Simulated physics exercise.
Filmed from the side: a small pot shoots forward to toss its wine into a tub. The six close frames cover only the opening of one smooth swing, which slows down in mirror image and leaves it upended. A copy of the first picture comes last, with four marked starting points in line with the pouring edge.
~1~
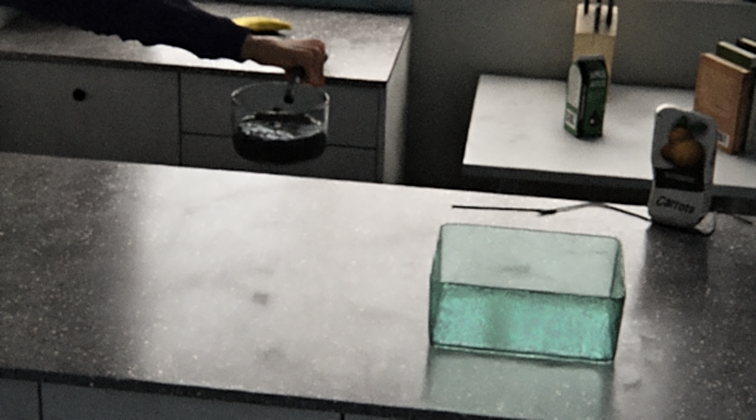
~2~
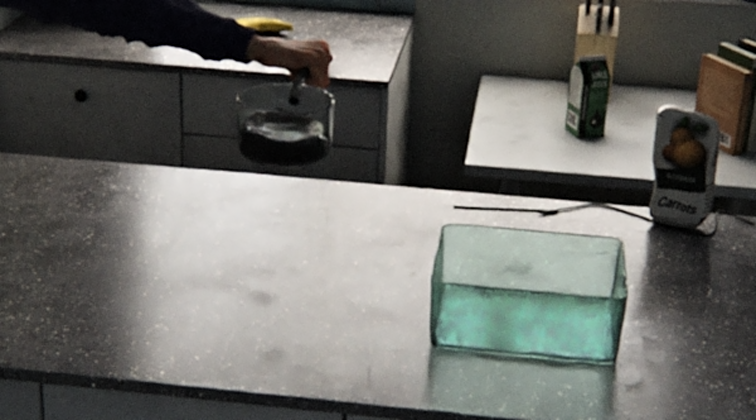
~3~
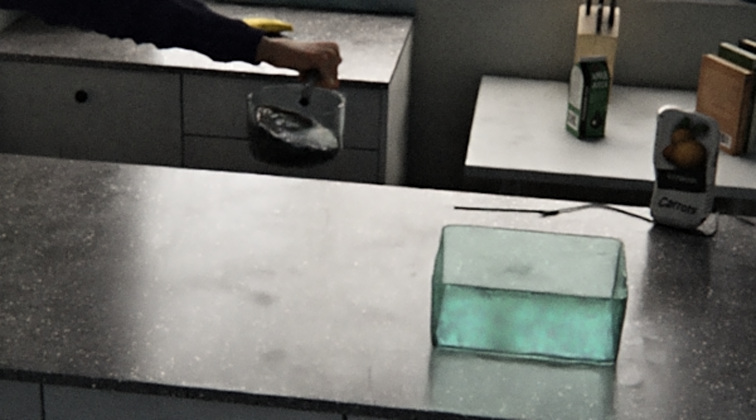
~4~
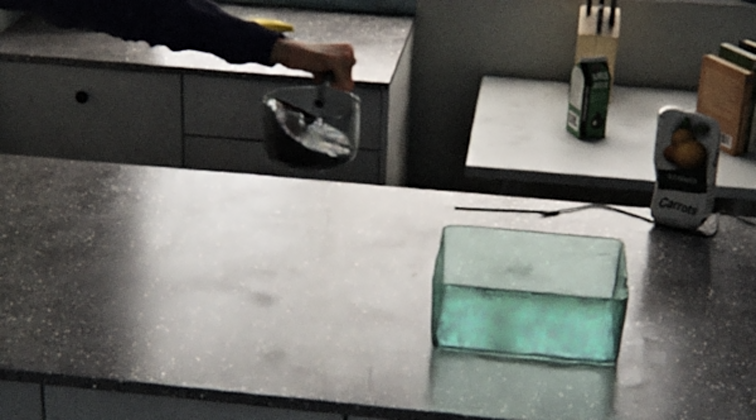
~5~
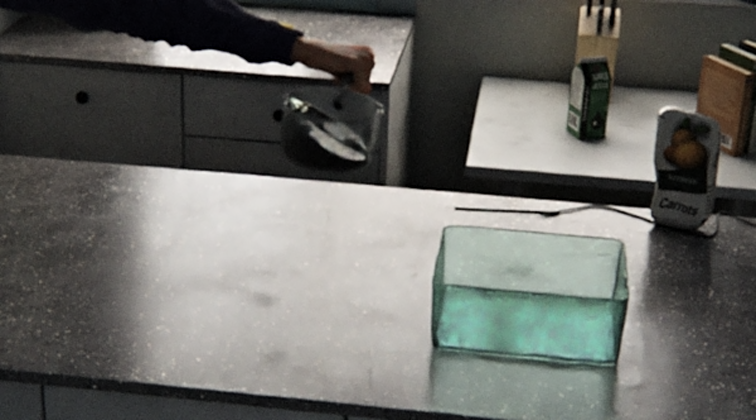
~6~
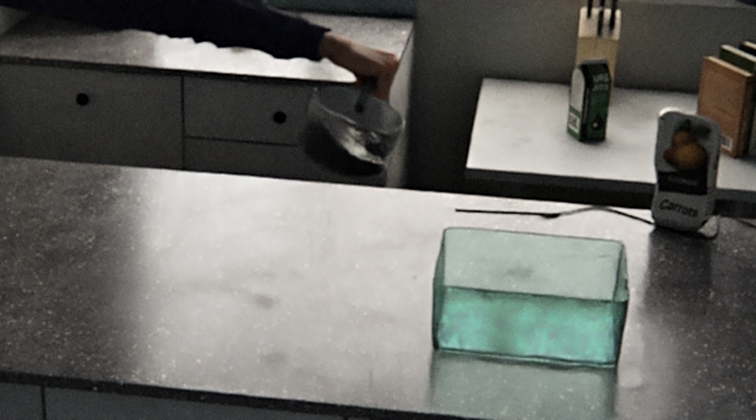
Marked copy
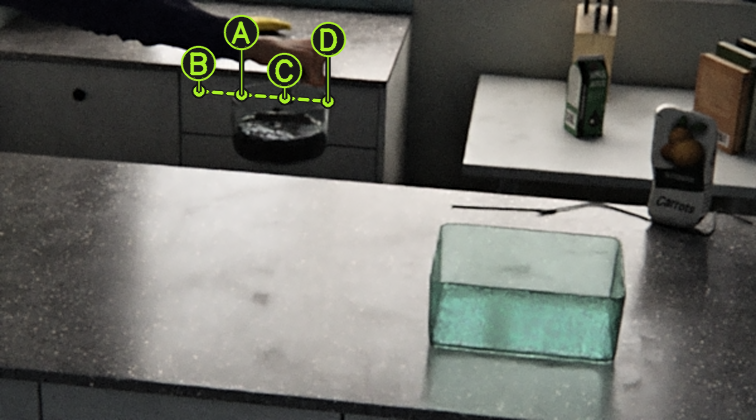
In a kitchen, a hand held a small clear pot of dark liquid above a counter, then moved it right, the liquid sloshing as the pot began tilting toward a greenish glass tub.
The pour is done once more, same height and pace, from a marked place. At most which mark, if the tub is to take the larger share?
I would pick spot C.
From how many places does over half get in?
Two.
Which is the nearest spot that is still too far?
The answer is A.
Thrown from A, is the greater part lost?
Yes, it does.
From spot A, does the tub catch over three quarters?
No, less.
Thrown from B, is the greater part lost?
Yes, that goes wrong.
On the marked copy, A at (241, 94); B at (198, 91); C at (284, 98); D at (328, 101).
With A, about 36 % lands in the tub, 58 % falls short and 6 % goes beside or beyond.
With B, about 11 % lands in the tub, 86 % falls short.
With C, about 64 % lands in the tub, 28 % falls short and 8 % goes beside or beyond.
With D, about 83 % lands in the tub, 12 % falls short and 5 % goes beside or beyond.
